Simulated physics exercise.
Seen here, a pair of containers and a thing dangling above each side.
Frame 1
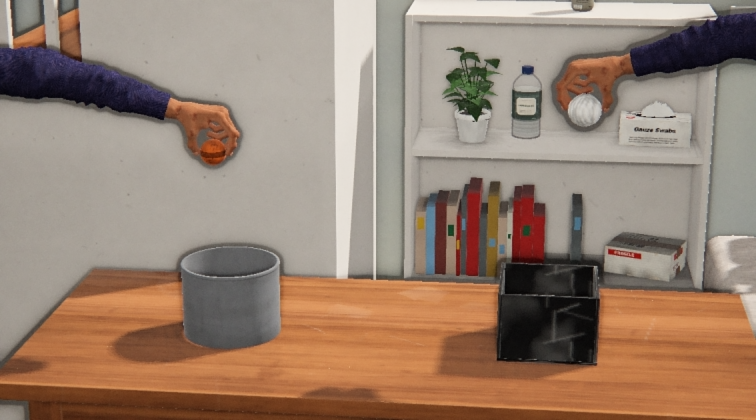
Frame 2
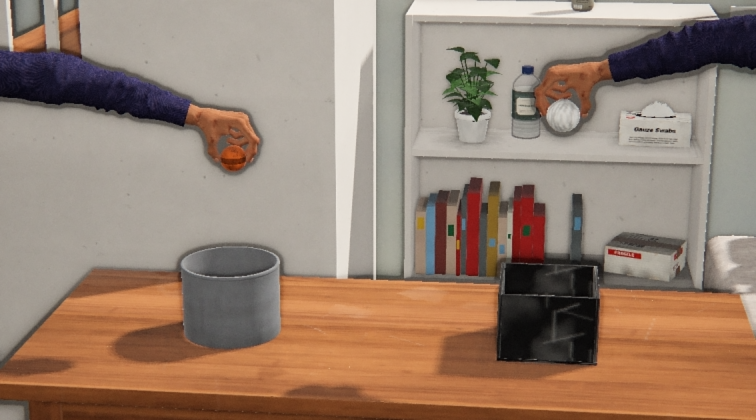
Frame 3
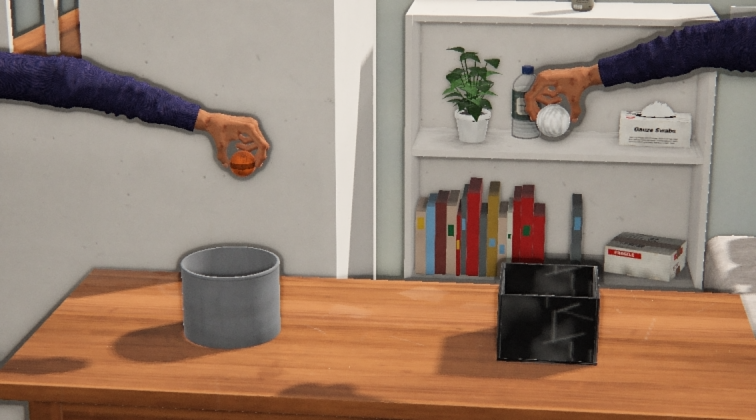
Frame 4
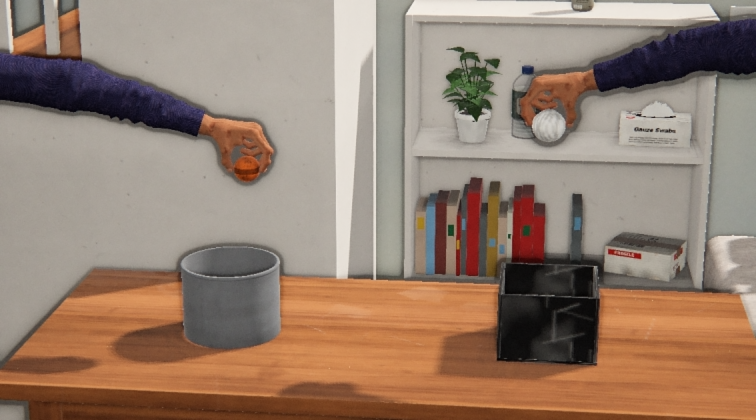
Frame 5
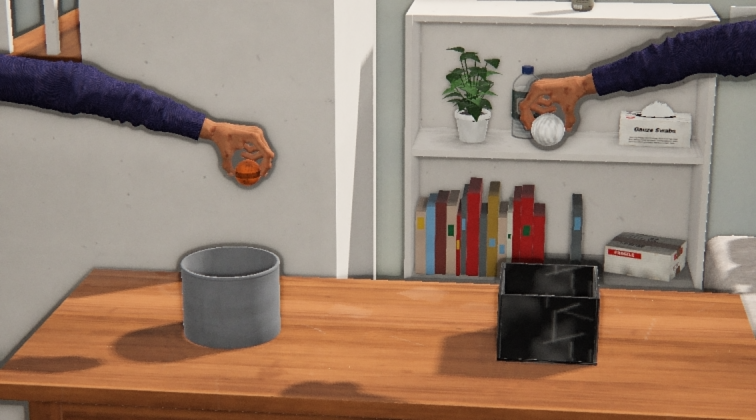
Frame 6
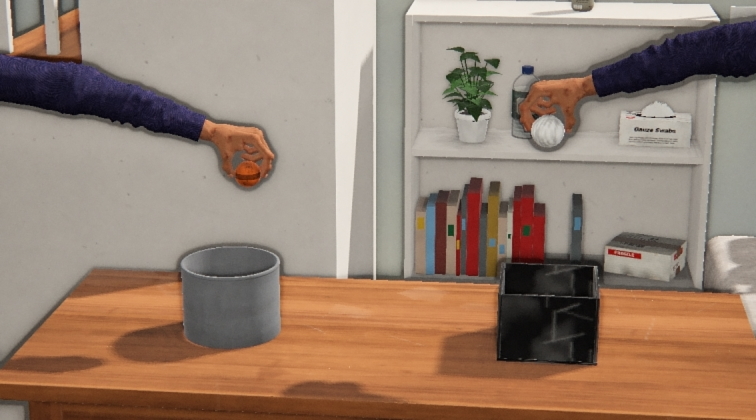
Two arms in dark purple sleeves reach in from opposite sides above a wooden table, seen from the front and slightly above in a room with pale walls. The left hand holds an orange ball above a round grey bin, the right a white onion near a black crate, before white shelves of books. Both hands shift inward and slightly down, then stay nearly still, while the camera remains steady.
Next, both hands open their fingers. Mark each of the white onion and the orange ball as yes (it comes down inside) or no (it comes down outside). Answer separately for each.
White onion: Yes; orange ball: Yes.
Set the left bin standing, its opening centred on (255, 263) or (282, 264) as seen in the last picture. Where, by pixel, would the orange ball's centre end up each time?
Final rest: (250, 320), then (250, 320).
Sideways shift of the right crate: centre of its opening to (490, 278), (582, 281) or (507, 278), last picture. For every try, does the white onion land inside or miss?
In turn it falls beside it; goes in; ends up inside.
Then, 0.20 s past the last view, white onion in the air near (546, 189); orange ball in the air near (249, 230).
Finally, the white onion drops into the container, near (541, 327); the orange ball drops into the container, near (252, 317).
